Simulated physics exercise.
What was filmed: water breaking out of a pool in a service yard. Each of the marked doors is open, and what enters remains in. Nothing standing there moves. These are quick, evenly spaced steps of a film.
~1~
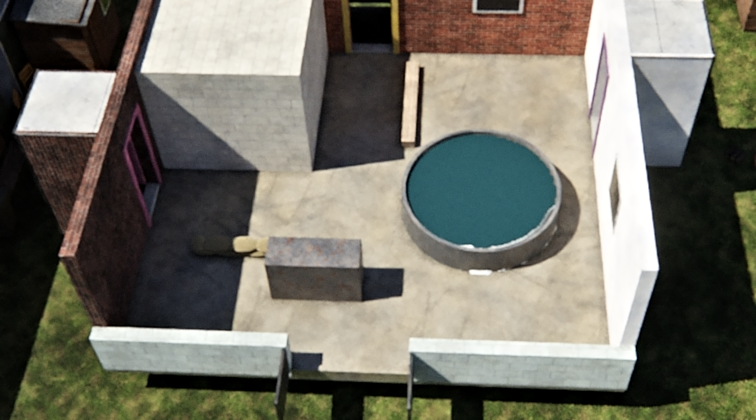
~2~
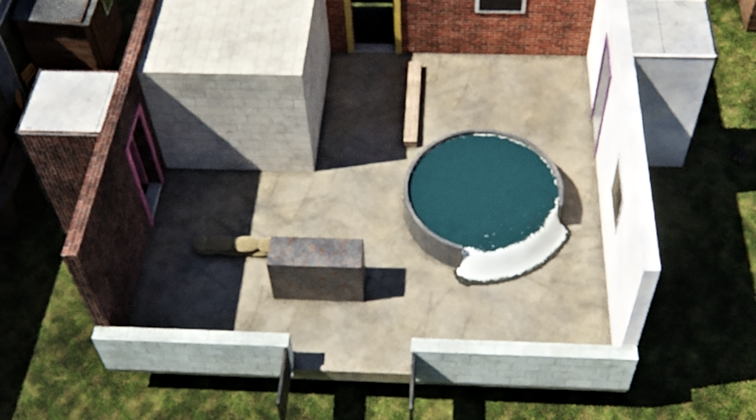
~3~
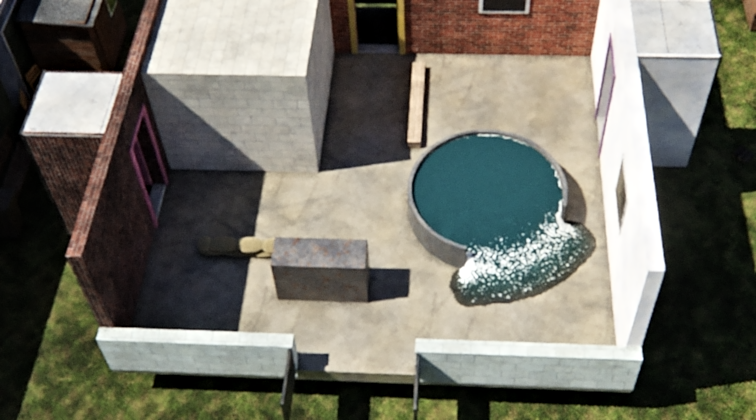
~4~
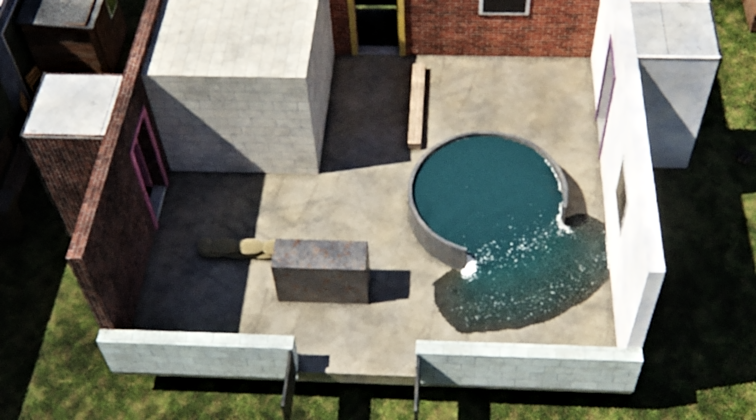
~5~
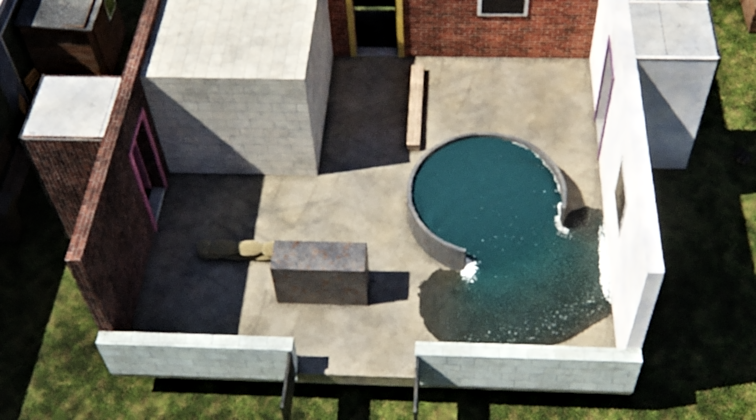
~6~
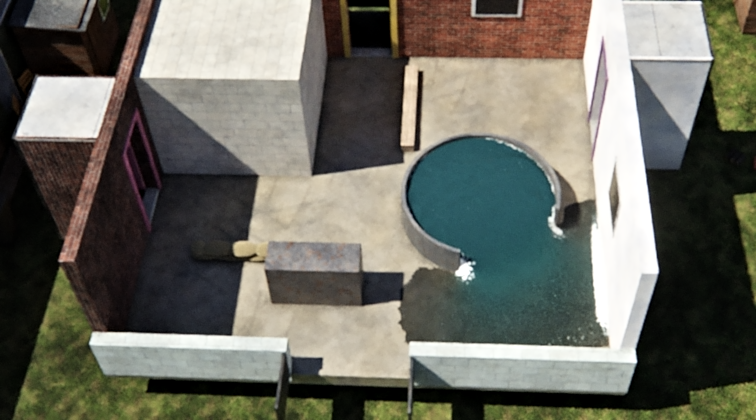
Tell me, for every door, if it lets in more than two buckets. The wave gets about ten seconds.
Here it is: The yellow door keeps it to two or fewer; the purple door keeps it to two or fewer; the pink door keeps it to two or fewer.
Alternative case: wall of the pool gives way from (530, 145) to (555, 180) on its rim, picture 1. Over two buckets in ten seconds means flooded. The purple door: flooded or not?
I reckon the purple one exceeds it.
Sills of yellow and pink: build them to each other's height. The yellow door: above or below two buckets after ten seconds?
Result - yellow never crosses the line.
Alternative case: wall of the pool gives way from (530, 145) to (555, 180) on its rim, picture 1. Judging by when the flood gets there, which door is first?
First comes the one in purple.
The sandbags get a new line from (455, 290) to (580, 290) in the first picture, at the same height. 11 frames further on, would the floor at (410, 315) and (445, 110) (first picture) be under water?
Taken in order, the two places are drenched and bare.
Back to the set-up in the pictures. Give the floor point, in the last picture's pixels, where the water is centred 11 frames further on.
Near (512, 269).
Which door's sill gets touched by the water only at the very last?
Answer is the door marked yellow.
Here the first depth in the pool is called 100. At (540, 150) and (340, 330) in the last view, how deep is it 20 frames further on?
Around 4 % at the first and 16 % at the second.
A moment on, water covers 15 % of the floor; the yellow door not reached, the purple door not reached, the pink door not reached.
Next, water covers 20 % of the floor; the yellow door not reached, the purple door wet at the sill, nothing in, the pink door not reached.
Then, water covers 35 % of the floor; the yellow door not reached, the purple door wet at the sill, nothing in, the pink door not reached.
Later, water covers 70 % of the floor; the yellow door not reached, the purple door wet at the sill, nothing in, the pink door wet at the sill, nothing in.
In the end, water covers 95 % of the floor; the yellow door under two buckets in, the purple door wet at the sill, nothing in, the pink door under two buckets in.
